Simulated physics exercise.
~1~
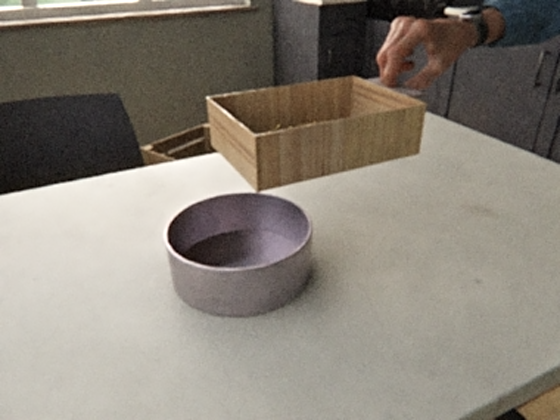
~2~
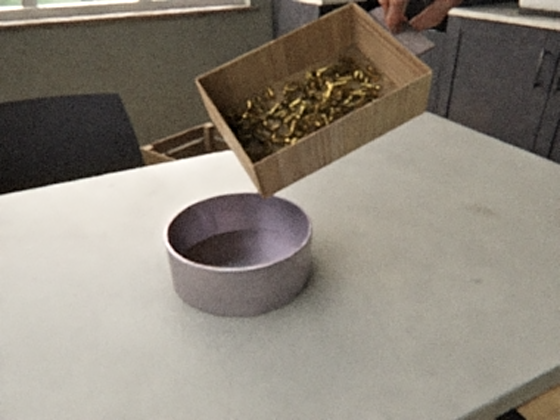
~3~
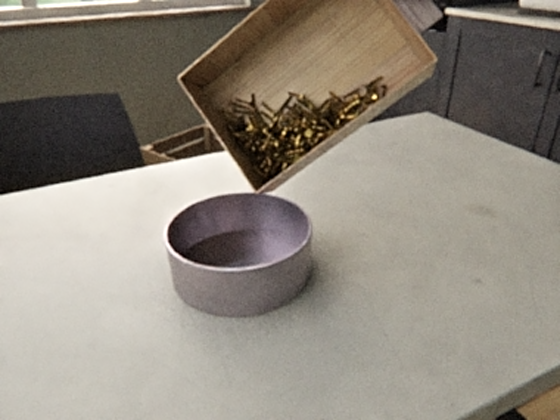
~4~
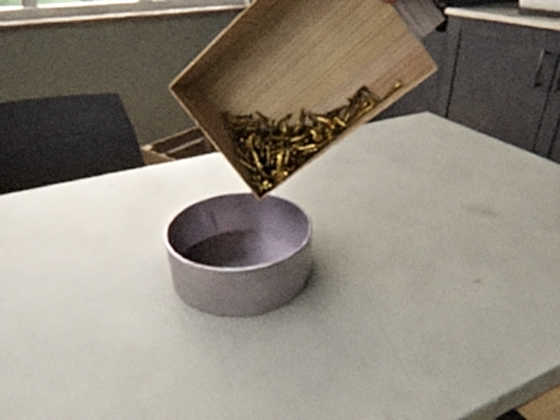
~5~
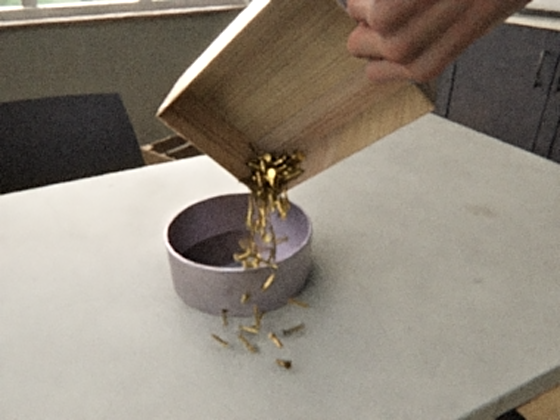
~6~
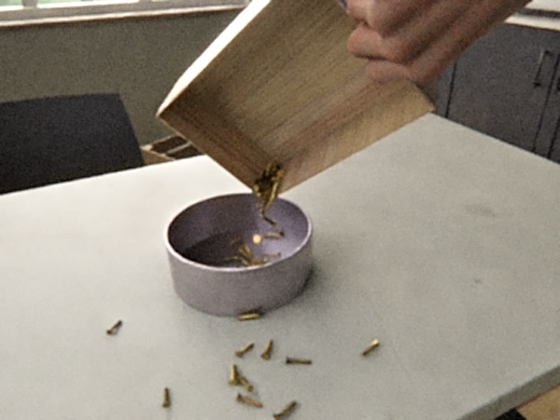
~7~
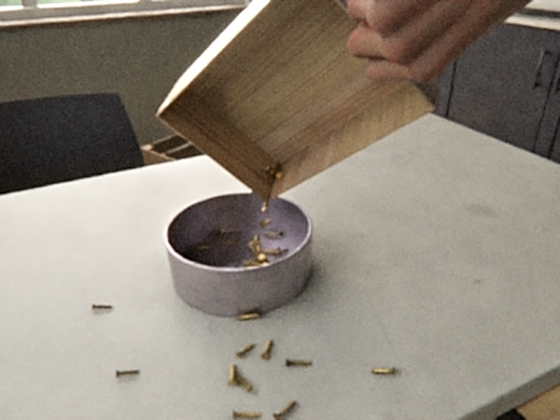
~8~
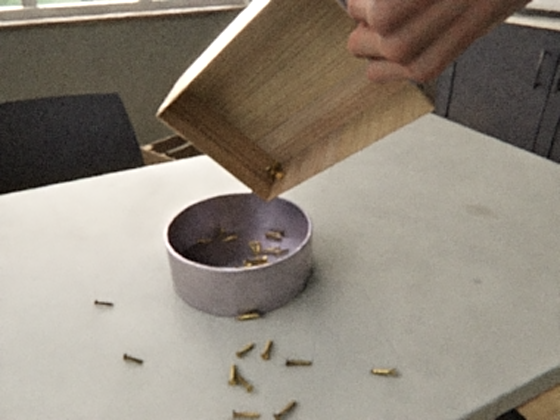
The video shows a hand tilting a wooden tray of brass-coloured screws above a round purple-grey pot on a table, steeper and steeper until the screws pour out. Most appear to drop into the pot, while several scatter and come to rest on the tabletop around it.
